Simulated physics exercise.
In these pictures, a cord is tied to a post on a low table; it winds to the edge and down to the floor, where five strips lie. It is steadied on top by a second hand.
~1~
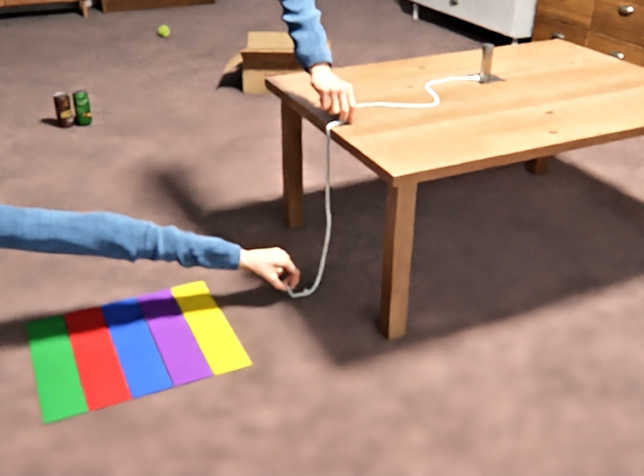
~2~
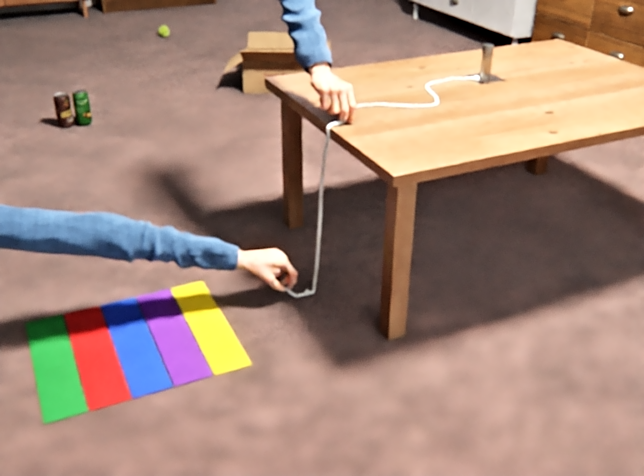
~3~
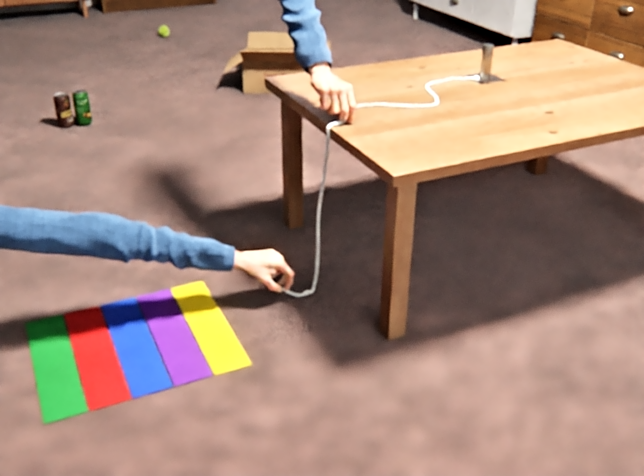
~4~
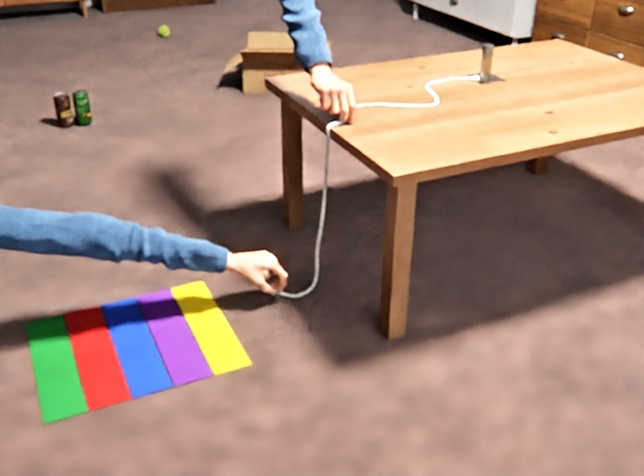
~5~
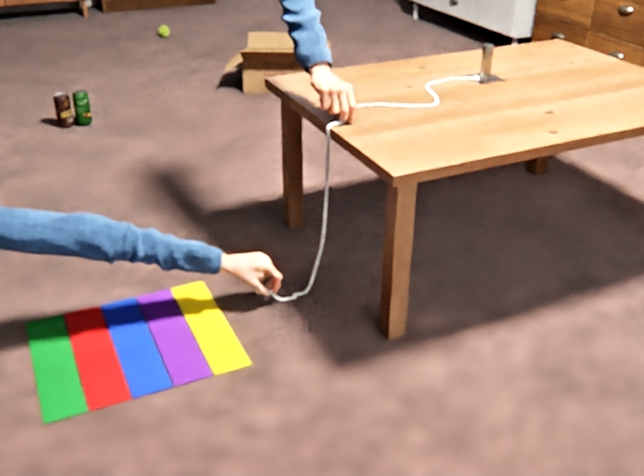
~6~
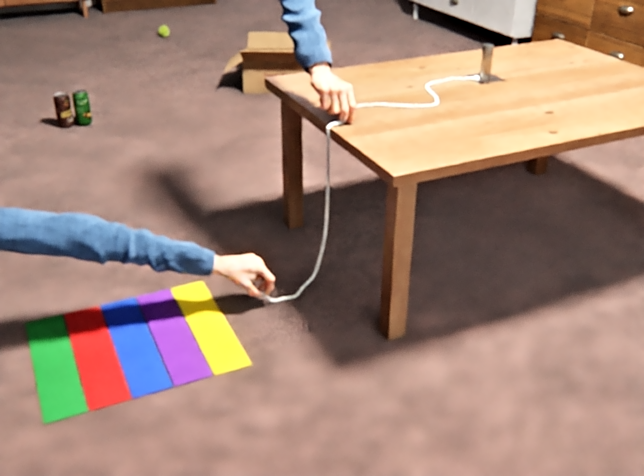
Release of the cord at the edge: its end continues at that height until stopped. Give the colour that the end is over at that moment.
The end is over red.
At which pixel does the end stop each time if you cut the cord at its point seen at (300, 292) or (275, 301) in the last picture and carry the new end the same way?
Respectively (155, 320) and (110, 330).
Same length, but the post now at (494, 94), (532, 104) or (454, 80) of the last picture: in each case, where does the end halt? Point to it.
The first try gives about (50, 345), the second about (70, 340) and the third about (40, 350).
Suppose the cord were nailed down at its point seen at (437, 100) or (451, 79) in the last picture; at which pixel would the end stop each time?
Around (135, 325), then around (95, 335).
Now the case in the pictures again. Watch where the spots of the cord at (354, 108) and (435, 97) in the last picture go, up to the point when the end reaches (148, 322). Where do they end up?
Well, the first one sits at (322, 128), and the second one sits at (406, 99).
Soon after, end near (148, 322); over blue.
Then, end near (110, 332); over red.
At full stretch, end near (87, 337); over red. The end stops over the red strip.
